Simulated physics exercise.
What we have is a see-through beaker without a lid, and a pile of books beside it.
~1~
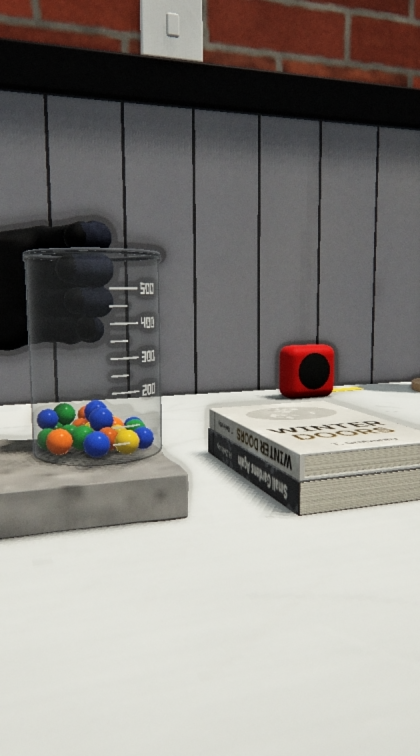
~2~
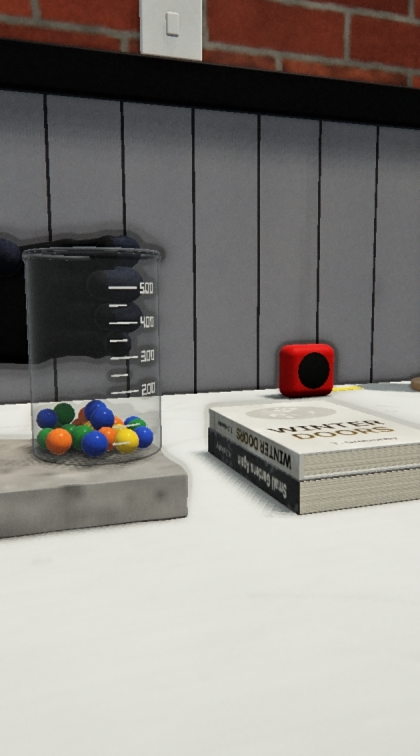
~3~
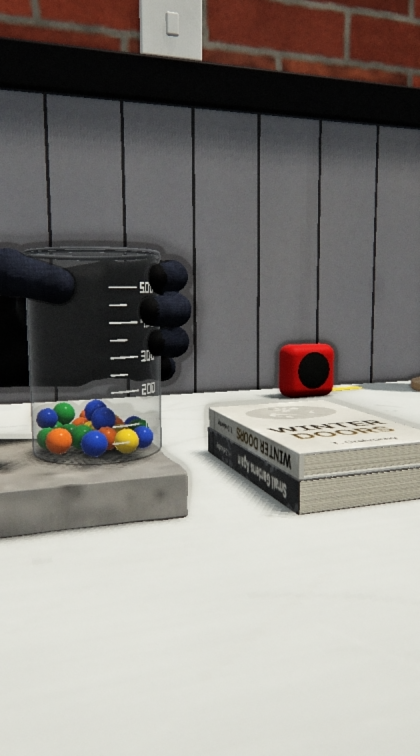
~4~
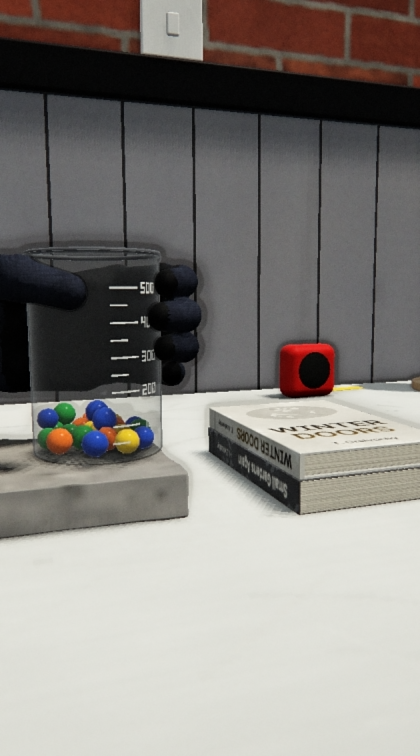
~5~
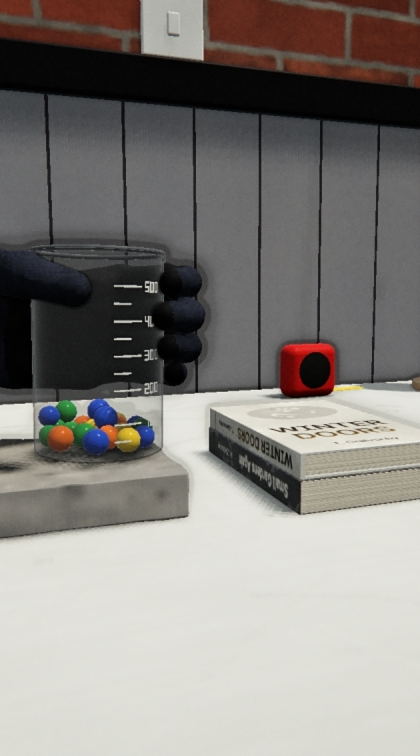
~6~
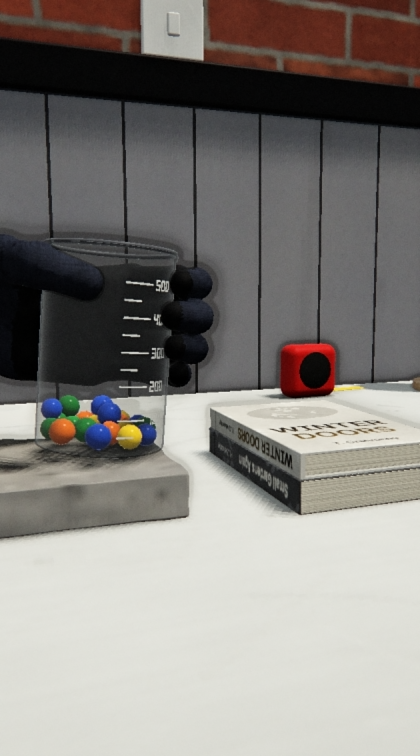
A dark gloved hand reaches in from the left behind a clear, open beaker holding a few colourful gumballs, on a grey slab beside a pile of books. The hand wraps its fingers around the beaker, which then shifts slightly to the right and leans a little while the books stay still.
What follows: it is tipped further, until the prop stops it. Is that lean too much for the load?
Once it rests there, the filling stays inside.
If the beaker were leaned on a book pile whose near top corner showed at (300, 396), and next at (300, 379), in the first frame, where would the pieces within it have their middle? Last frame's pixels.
One: (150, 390). Two: (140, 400).
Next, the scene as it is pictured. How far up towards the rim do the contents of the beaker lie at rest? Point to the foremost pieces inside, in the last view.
At about (202, 418).
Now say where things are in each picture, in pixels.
The first frame shows beaker (96, 353), nearly empty of gumballs; book pile (314, 433), its top about level with the beaker's foot.
The second frame shows beaker (96, 353), upright; rim (155, 256); top of the contents (96, 412).
The third frame shows beaker (96, 352), upright; rim (155, 255); book pile (314, 432).
The fourth frame shows beaker (96, 352), upright; rim (156, 255); top of the contents (97, 412).
The fifth frame shows beaker (99, 351), upright; rim (160, 255); book pile (315, 432).
The sixth frame shows beaker (106, 347), leaning 5°; rim (173, 256); book pile (315, 432), its top about level with the beaker's foot.
Then, 0.58 s later than the last frame, the beaker leans 44°; everything is still inside.
Then, 1.09 s later than the last frame, the beaker leans 78°; everything is still inside.
Then, 1.53 s later than the last frame, the beaker rests on the book pile at 82°; everything is still inside.
When it is over, the beaker rests on the book pile at 82°; everything is still inside.
